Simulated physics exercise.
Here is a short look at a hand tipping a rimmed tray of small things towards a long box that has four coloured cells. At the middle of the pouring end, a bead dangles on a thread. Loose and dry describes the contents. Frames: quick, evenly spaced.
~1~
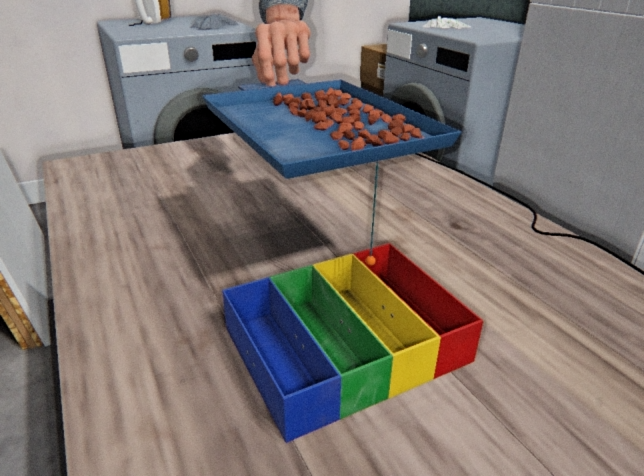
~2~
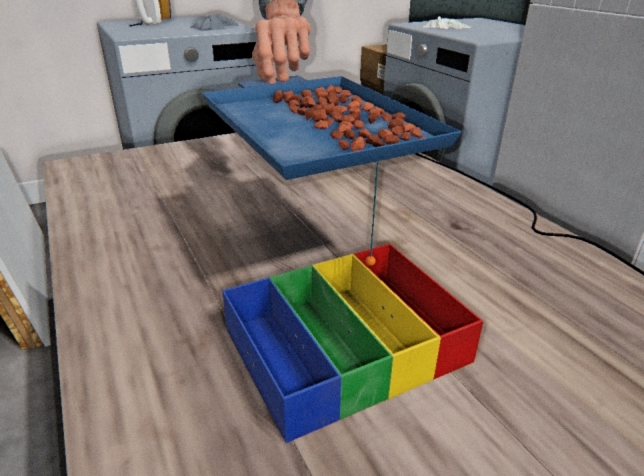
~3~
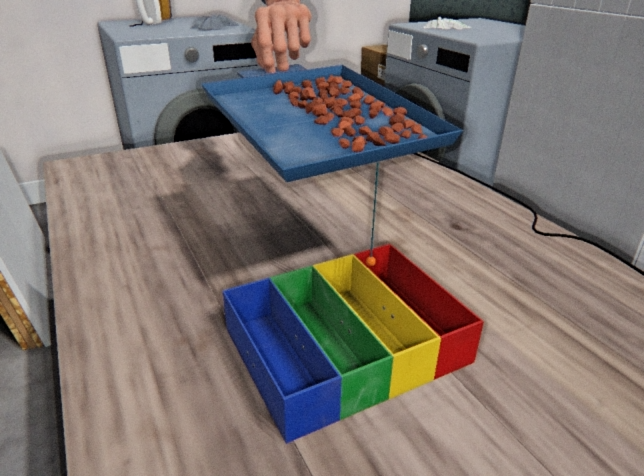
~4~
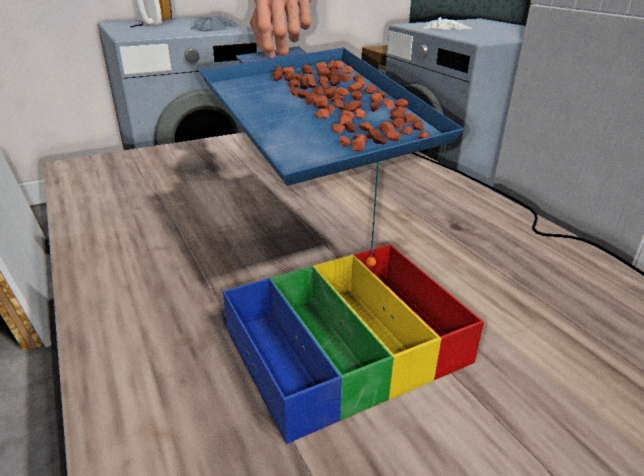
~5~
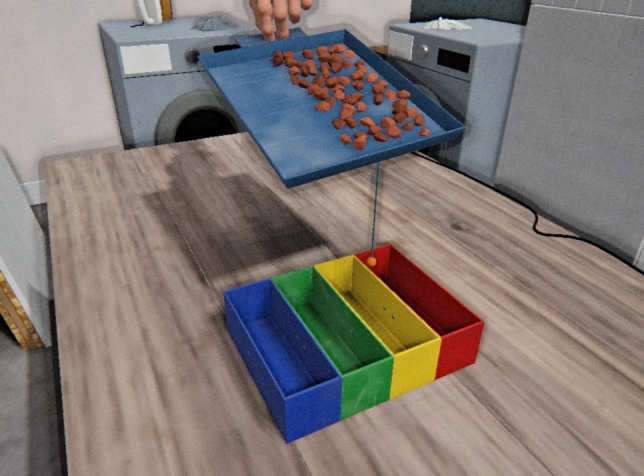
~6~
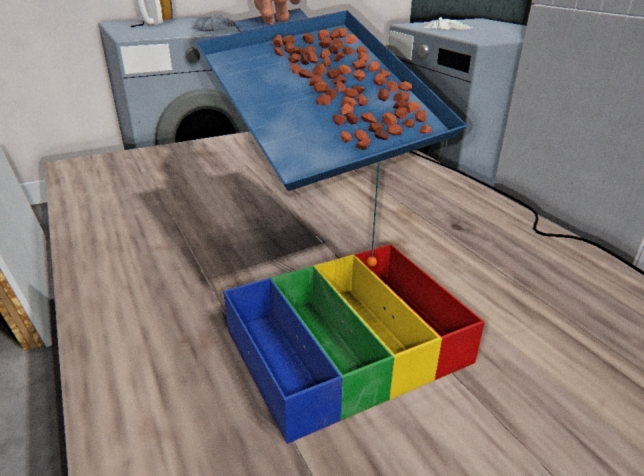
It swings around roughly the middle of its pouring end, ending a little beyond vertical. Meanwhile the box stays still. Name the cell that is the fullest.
Green.
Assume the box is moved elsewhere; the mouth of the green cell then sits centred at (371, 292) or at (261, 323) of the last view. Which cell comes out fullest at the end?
Going by the two tries in order: The blue cell, then the yellow one.
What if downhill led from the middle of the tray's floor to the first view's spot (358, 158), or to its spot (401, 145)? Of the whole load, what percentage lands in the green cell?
Near 20 % and, after that, 0 %.
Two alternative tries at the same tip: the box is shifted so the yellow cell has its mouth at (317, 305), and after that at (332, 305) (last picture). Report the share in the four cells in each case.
First placement near 90 percent, second near 90 percent.
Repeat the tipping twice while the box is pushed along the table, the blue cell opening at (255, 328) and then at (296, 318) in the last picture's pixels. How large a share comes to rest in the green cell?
Trial 1 near 50 percent, trial 2 near 30 percent.
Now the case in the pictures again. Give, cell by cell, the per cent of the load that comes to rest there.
Shares in percent - blue cell 20, green cell 50, yellow cell 20, red cell 0.
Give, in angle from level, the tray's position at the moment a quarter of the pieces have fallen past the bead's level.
Roughly 80 degrees.
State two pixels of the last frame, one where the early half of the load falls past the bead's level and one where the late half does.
First roughly (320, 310), then roughly (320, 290).
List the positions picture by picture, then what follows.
Corners of the pouring end (286, 161) and (454, 131), level; middle of the load (335, 115), bits of crushed brick; bead on its thread (370, 261); blue cell (313, 405); green cell (366, 383); yellow cell (414, 363); red cell (458, 345), in the first frame.
Corners of the pouring end (286, 163) and (454, 131), level; middle of the load (335, 113), in the second frame.
Corners of the pouring end (287, 166) and (455, 129), tipped barely, lowest at the left corner; middle of the load (336, 107), in the third frame.
Corners of the pouring end (287, 170) and (456, 128), tipped a little, lowest at the left corner; middle of the load (337, 98), in the fourth frame.
Corners of the pouring end (287, 174) and (458, 126), tipped clearly, lowest at the left corner; middle of the load (338, 89), in the fifth frame.
Corners of the pouring end (288, 178) and (459, 124), tipped clearly, lowest at the left corner; middle of the load (339, 80), just a few on the move; blue cell (314, 406); green cell (367, 384); yellow cell (415, 364); red cell (459, 347), in the sixth frame.
Just after the last frame, tray tipped steeply; almost all on the tray; about a tenth falling or outside the box.
A moment on, tray tipped past a quarter turn; just a few on the tray; roughly a third in the green cell; roughly a quarter in the blue cell; roughly a quarter in the yellow cell; just a few in the red cell; roughly a quarter falling or outside the box.
Further on, tray tipped past a quarter turn; roughly half in the green cell; roughly a quarter in the yellow cell; roughly a quarter in the blue cell; just a few in the red cell; just a few falling or outside the box.
When it is over, tray tipped past a quarter turn; roughly half in the green cell; roughly a quarter in the yellow cell; roughly a quarter in the blue cell; just a few in the red cell; just a few outside the box.
